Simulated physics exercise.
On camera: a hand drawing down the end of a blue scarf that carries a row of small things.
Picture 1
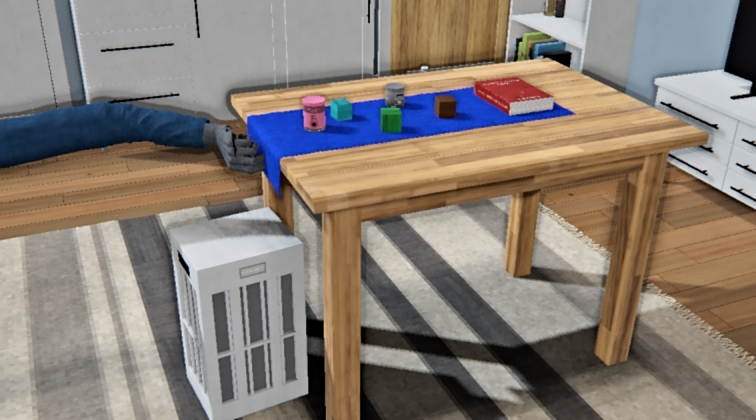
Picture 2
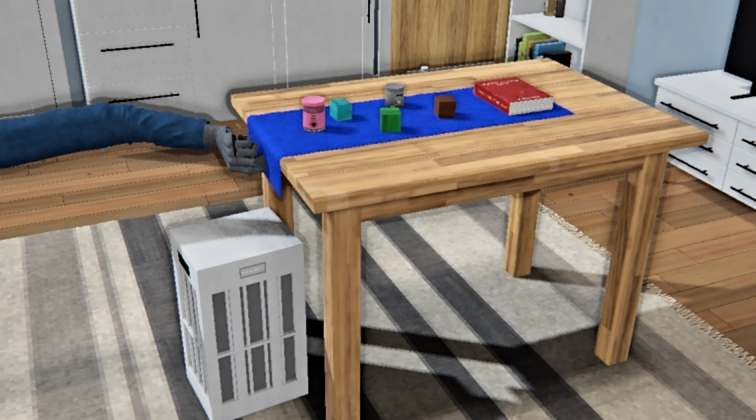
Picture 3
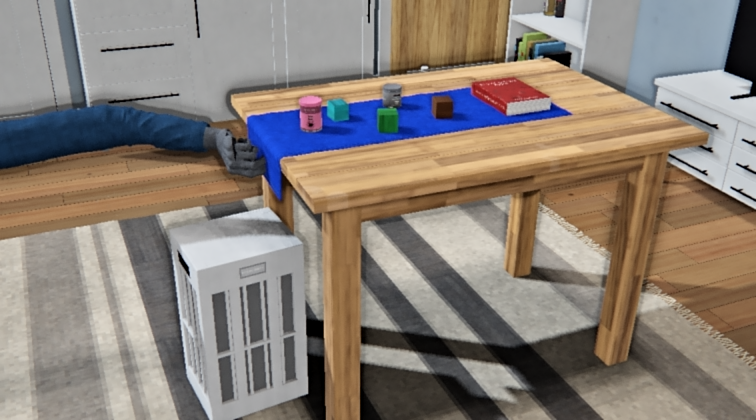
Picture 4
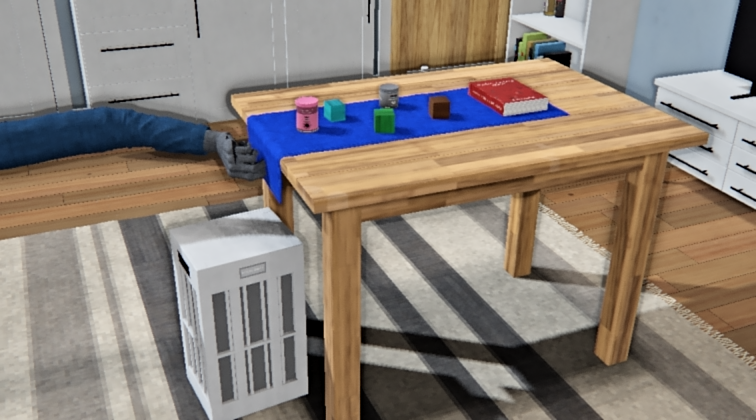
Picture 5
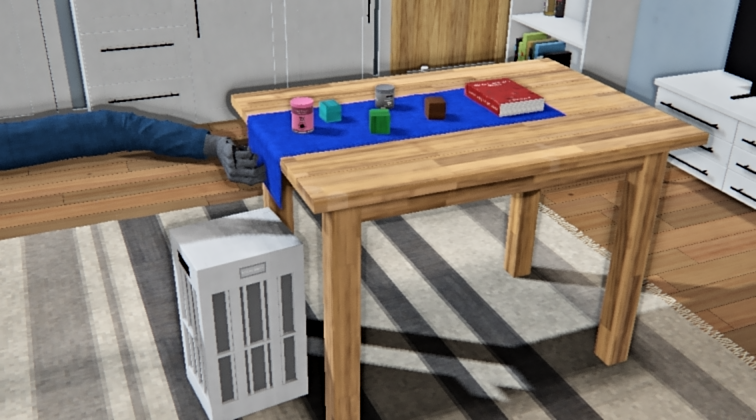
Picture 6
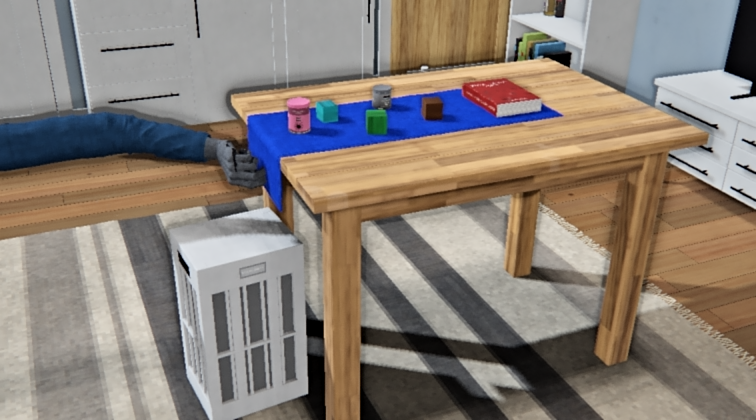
A gloved hand slowly pulling a blue cloth slightly over a wooden table's left edge, small objects and a red book shifting left.
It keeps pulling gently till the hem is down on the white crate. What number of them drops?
The table loses one.
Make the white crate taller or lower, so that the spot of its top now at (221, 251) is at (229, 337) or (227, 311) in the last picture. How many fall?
In that case 4 and 3.
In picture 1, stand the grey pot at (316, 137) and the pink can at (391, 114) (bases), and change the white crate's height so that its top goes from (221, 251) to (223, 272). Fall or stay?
The grey pot falls, the pink can stays on.
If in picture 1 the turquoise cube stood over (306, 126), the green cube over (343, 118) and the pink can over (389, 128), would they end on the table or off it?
The turquoise cube goes over, the green cube stays on, the pink can holds on.
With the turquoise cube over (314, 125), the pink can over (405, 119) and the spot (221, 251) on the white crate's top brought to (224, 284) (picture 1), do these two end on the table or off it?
The turquoise cube goes over; the pink can does not fall.
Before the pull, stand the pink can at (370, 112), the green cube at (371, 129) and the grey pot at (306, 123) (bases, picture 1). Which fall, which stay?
The pink can does not fall; the green cube survives; the grey pot is carried off.
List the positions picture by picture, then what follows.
In the first picture, hem (281, 197); pink can (314, 99); turquoise cube (341, 102); green cube (391, 111); grey pot (395, 86); brown cube (446, 98); top of the crate (221, 251).
In the second picture, hem (283, 197); pink can (314, 99).
In the third picture, hem (282, 200); turquoise cube (338, 102).
In the fourth picture, hem (282, 204); green cube (385, 112); top of the crate (221, 251).
In the fifth picture, hem (282, 208); grey pot (385, 87).
In the sixth picture, hem (282, 211); pink can (298, 101); turquoise cube (327, 103); green cube (377, 113); grey pot (382, 87); brown cube (433, 100).
Soon after, hem near (266, 209); all still up.
After that, hem on the crate; pink can gone.
In the end, hem on the crate; pink can gone. The count of fallen things is one.
